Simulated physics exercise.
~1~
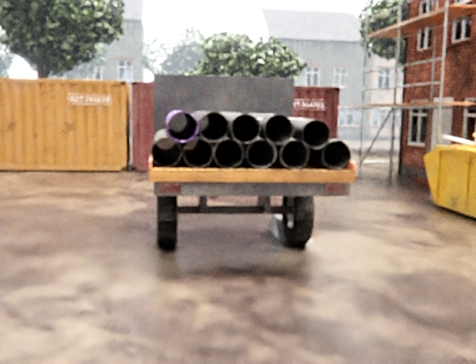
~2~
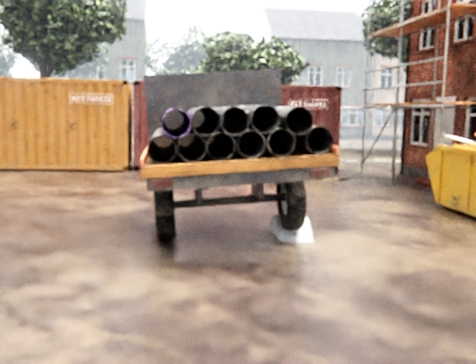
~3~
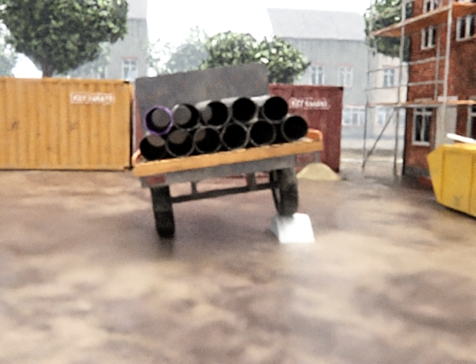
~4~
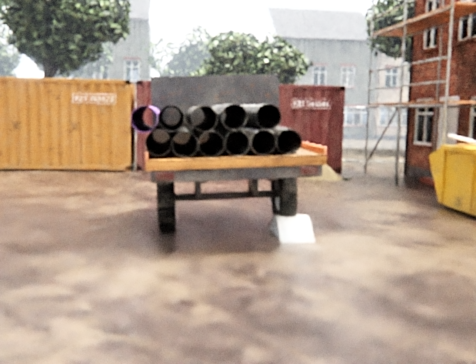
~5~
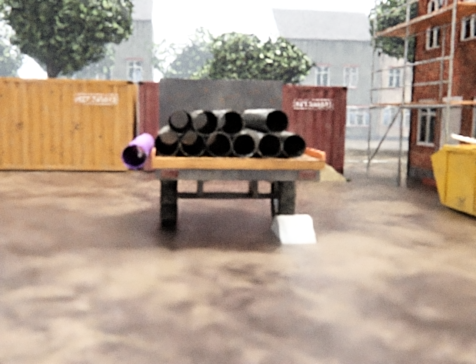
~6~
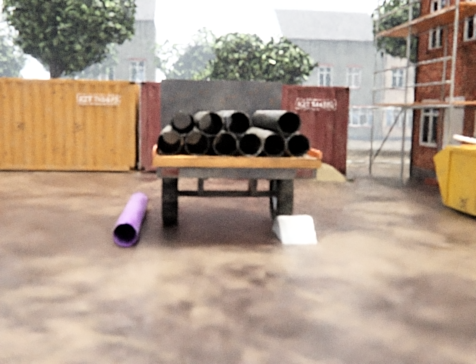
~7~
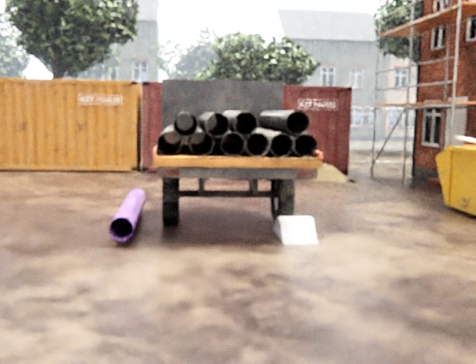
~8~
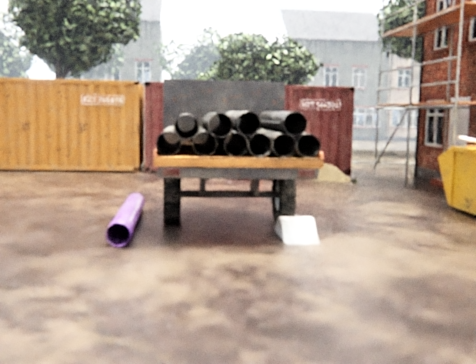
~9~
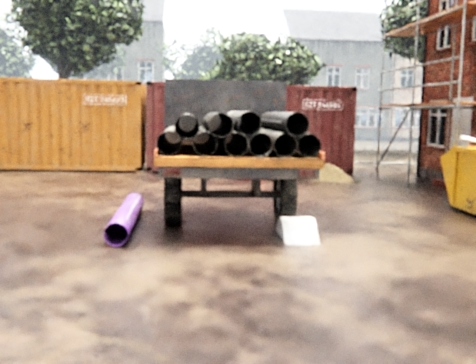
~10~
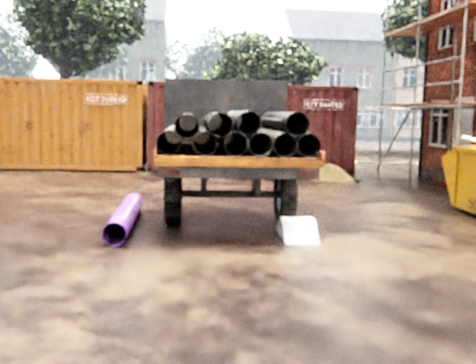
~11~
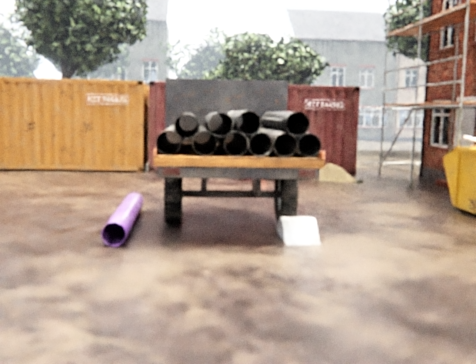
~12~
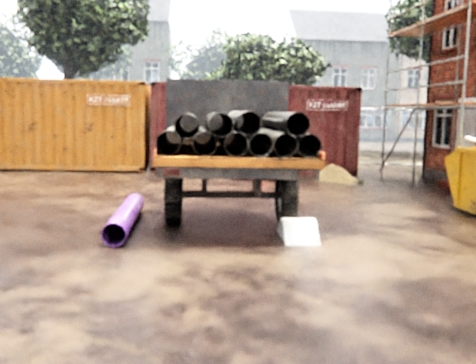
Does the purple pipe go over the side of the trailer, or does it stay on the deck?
The purple pipe goes over the left side and ends up lying on the ground beside the trailer.
A trailer of pipes tilts and levels, and a purple one falls left to the ground.
